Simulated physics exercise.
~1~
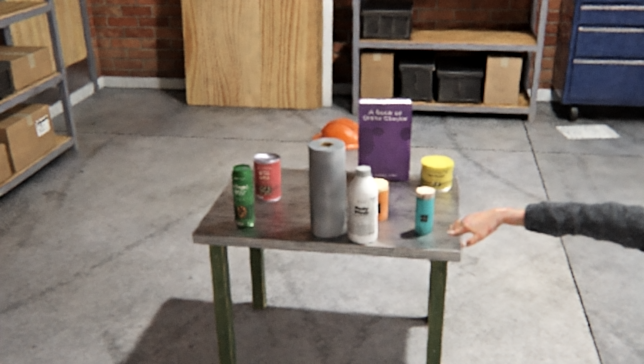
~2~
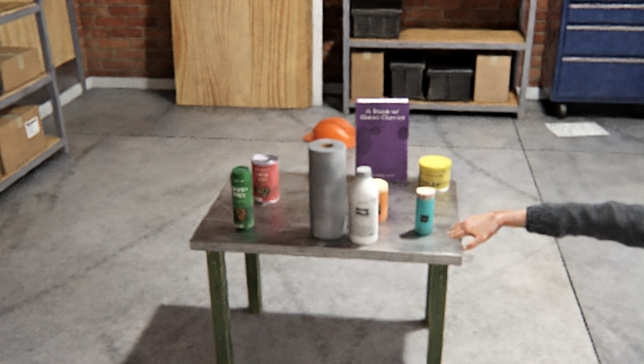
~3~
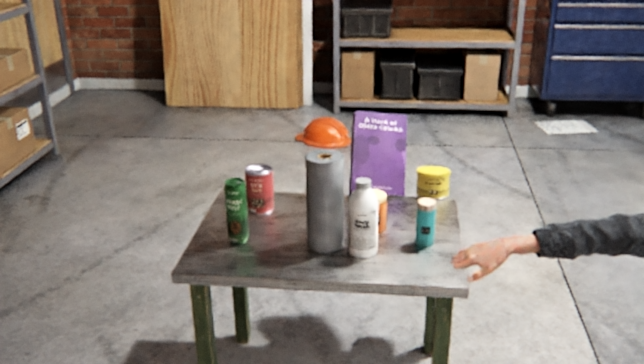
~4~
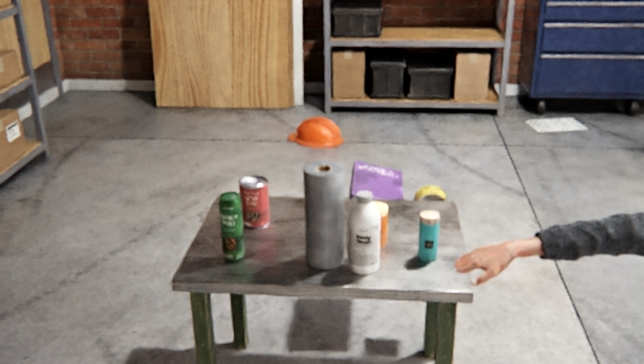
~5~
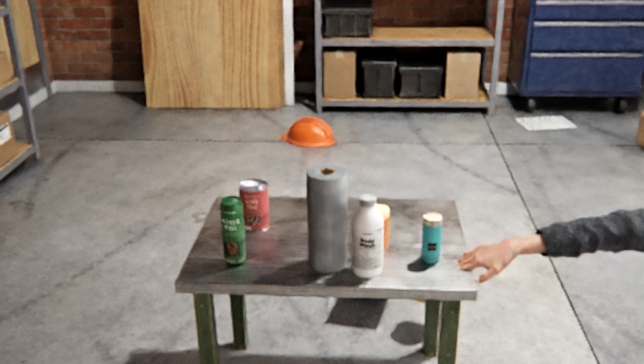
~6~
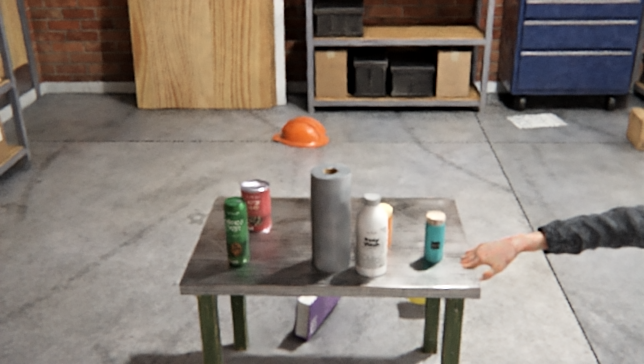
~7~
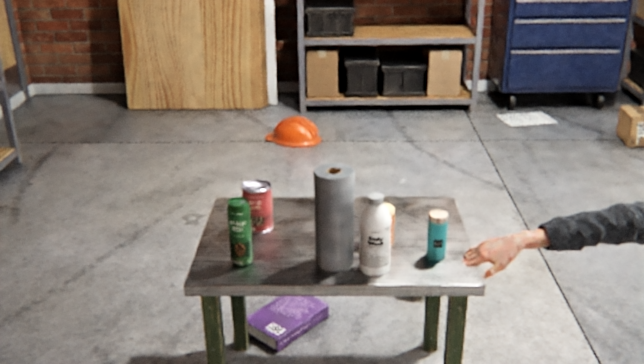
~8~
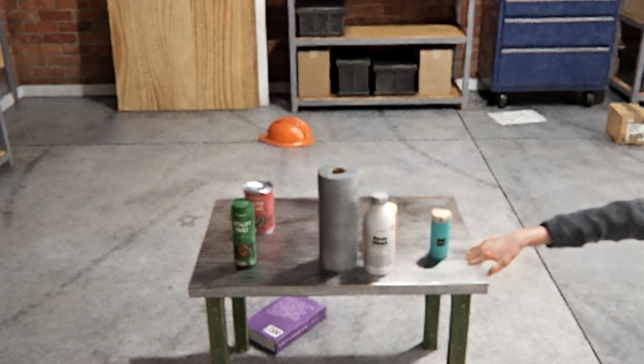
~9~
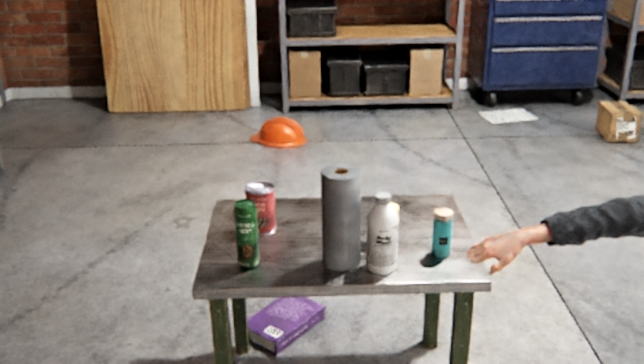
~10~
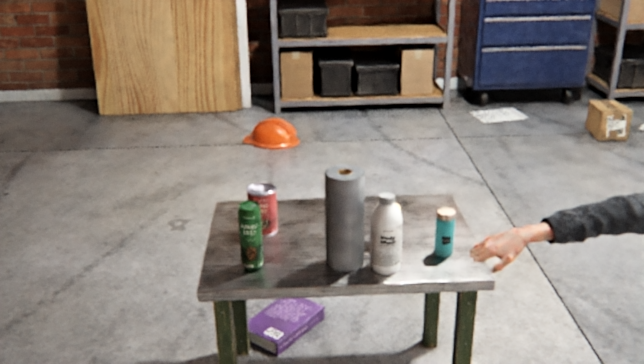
A hand jerks the table forward, and the purple book and yellow tub fall off behind.
